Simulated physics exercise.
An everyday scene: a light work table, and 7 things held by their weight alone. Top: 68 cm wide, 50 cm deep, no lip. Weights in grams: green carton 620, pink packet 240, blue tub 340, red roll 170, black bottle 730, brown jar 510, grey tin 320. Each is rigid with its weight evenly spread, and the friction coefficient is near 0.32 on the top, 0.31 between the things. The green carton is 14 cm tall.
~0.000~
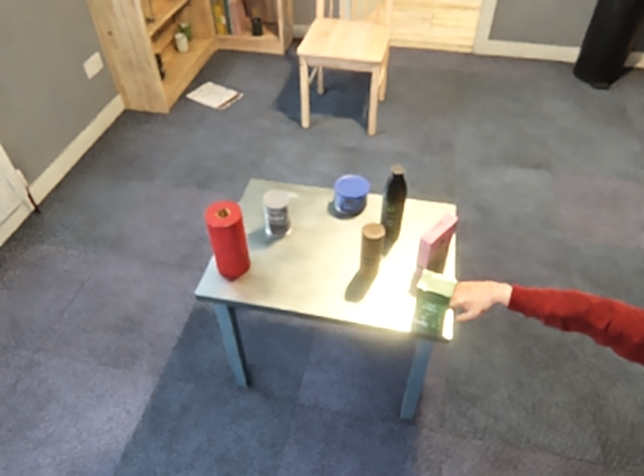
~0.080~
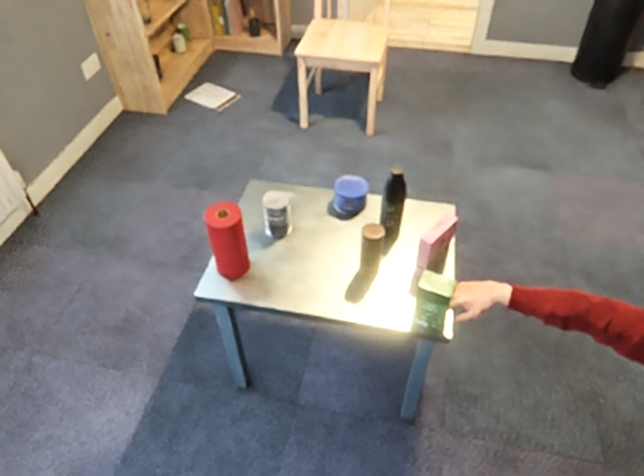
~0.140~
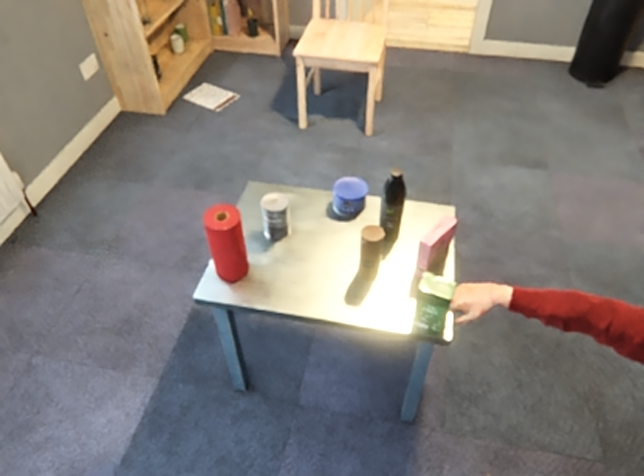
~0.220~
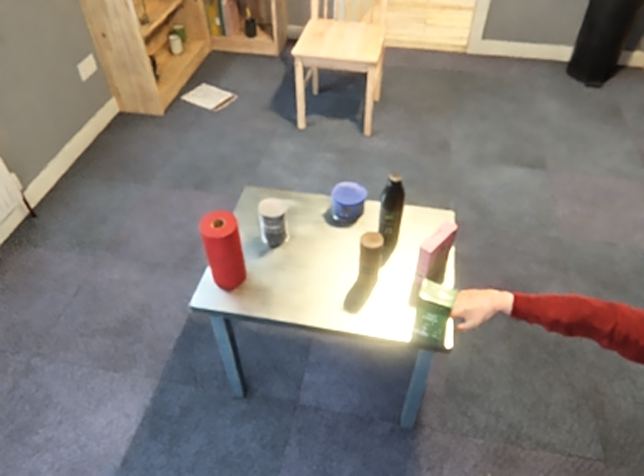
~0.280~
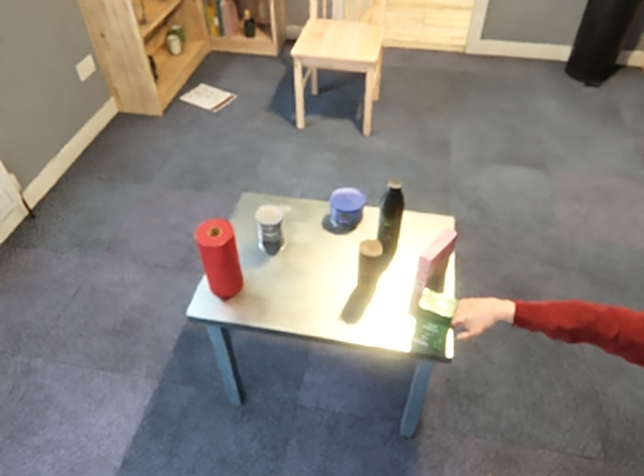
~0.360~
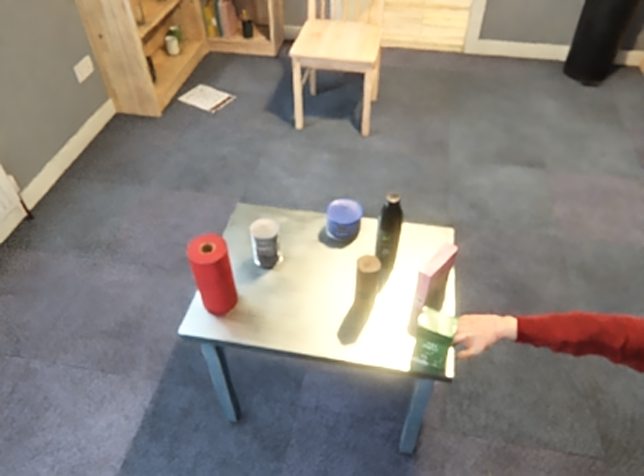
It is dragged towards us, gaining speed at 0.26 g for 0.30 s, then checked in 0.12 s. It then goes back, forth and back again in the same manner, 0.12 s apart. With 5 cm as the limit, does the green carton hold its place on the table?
The green carton leaves its spot.
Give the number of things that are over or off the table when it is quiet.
3 of them.
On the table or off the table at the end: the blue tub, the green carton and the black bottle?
The blue tub ends on the table; the green carton finishes off the table; the black bottle ends on the table.
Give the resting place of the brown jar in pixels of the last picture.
Near (333, 226).
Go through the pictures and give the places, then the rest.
Green carton (433, 301); pink packet (435, 246), in the first picture.
Red roll (228, 242); black bottle (393, 203), in the second picture.
Table along by 1 cm; brown jar (371, 253); grey tin (276, 216), in the third picture.
Table along by 3 cm; pink packet (435, 253); blue tub (349, 202), in the fourth picture.
Table along by 6 cm; red roll (221, 260); black bottle (391, 217), in the fifth picture.
Table along by 11 cm; green carton (434, 339); brown jar (366, 284), in the sixth picture.
After 0.76 s, table along by 13 cm; green carton now off the table; black bottle leaning 14°; pink packet slid 5 cm.
After 1.06 s, black bottle leaning 72°; brown jar leaning 9°.
After 1.46 s, table along by 13 cm; black bottle on its side; brown jar on its side; pink packet slid 3 cm.
After 2.06 s, table along by 1 cm; black bottle on its side; brown jar on its side; red roll slid 4 cm.
At rest (3.8 s), off the table, green carton; tipped over on the table, black bottle and brown jar; the other 4 in place, give or take 5 cm.
